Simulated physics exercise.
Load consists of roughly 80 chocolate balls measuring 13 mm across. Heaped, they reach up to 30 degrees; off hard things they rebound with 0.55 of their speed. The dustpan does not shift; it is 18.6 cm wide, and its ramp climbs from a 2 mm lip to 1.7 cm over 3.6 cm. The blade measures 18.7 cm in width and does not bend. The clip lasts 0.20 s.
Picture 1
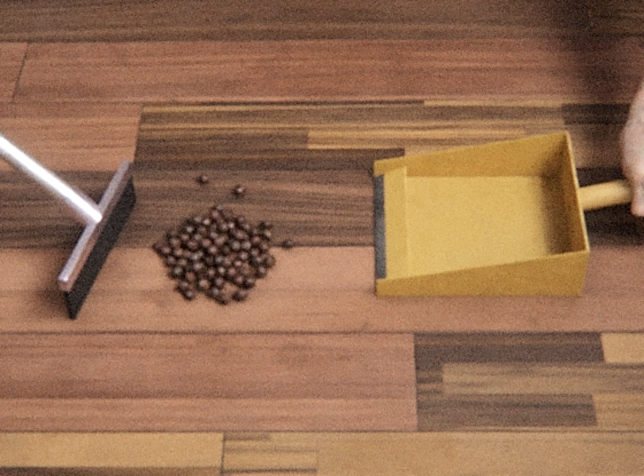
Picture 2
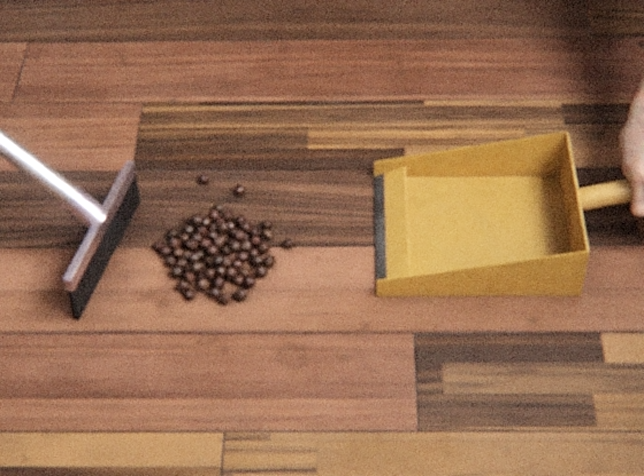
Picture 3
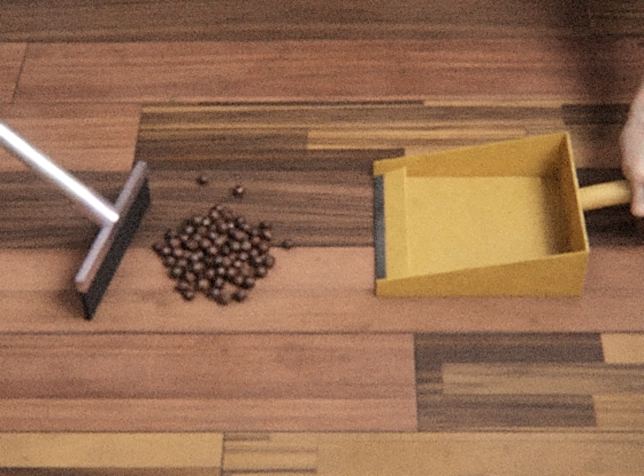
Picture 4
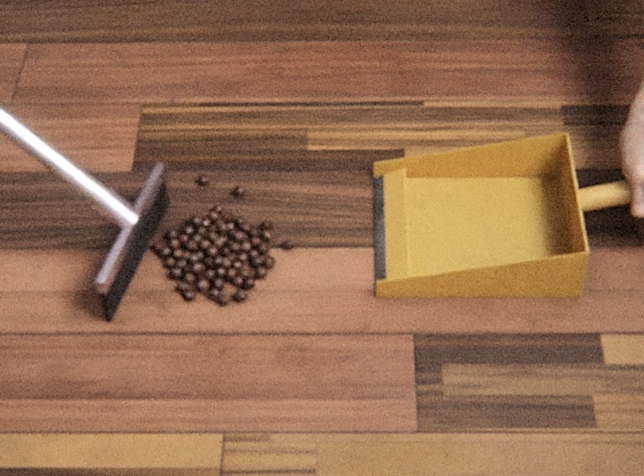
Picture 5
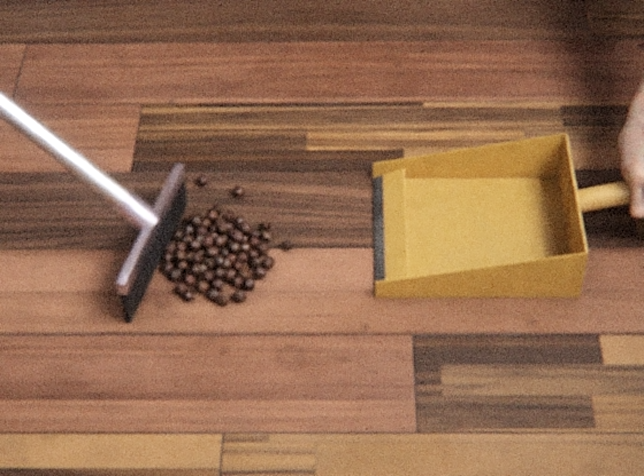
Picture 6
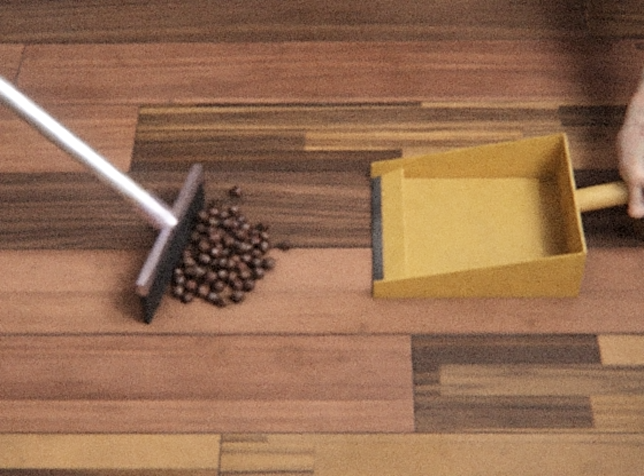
At first, a squeegee-like blade on a metal handle rests left of a loose pile of small dark brown balls, with a hand holding a yellow dustpan at right. The blade slides rightward across the wooden floor, meets the pile and nudges its left side slightly, while the dustpan stays still.
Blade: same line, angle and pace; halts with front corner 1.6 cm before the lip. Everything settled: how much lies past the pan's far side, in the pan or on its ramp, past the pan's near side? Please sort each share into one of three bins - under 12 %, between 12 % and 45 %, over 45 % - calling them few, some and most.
Far side: Few. Pan: Some. Near side: Some.
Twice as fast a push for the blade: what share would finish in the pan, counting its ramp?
About 20 %.
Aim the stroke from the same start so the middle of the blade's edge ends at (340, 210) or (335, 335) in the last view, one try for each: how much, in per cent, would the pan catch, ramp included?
Close to 10 and 5 percent, in that order.
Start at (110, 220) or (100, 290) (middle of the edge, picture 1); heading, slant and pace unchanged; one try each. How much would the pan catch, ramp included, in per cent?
First try about 10 per cent, second about 10 per cent.
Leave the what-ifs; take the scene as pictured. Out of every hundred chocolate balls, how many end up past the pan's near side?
Roughly 35 %.
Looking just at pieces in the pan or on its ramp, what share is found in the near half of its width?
Roughly 70 per cent.
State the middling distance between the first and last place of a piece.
About 20 cm.
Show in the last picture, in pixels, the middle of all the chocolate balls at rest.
Once everything settles, the centre is around (371, 264).
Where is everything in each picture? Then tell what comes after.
The first picture shows blade from (66, 285) to (127, 170), moved 0.0 cm, 0 of the pieces shifted so far; middle of the pieces at (213, 253); pan at (490, 234).
The second picture shows blade from (70, 285) to (131, 170), moved 0.5 cm, 0 of the pieces shifted so far; middle of the pieces at (213, 253).
The third picture shows blade from (82, 286) to (143, 171), moved 1.8 cm, 0 of the pieces shifted so far; middle of the pieces at (213, 253).
The fourth picture shows blade from (102, 287) to (161, 172), moved 4.0 cm, 0 of the pieces shifted so far; middle of the pieces at (213, 254).
The fifth picture shows blade from (123, 288) to (180, 173), moved 6.2 cm, 16 of the pieces shifted so far; middle of the pieces at (213, 254).
The sixth picture shows blade from (143, 289) to (198, 174), moved 8.5 cm, 69 of the pieces shifted so far; middle of the pieces at (224, 253); pan at (487, 235).
Then, 0.16 s after the last picture, middle of the blade 13 cm from the lip; 0 % over the lip, far side 0 %, near side 20 %.
Then, 0.27 s after the last picture, middle of the blade 6 cm from the lip; 0 % over the lip, far side 0 %, near side 25 %.
Then, 0.51 s after the last picture, middle of the blade 4 cm from the lip; 20 % over the lip, far side 0 %, near side 35 %.
In the end, far side 0 %, pan 20 %, near side 35 %, in front of the lip or behind the blade 45 %.
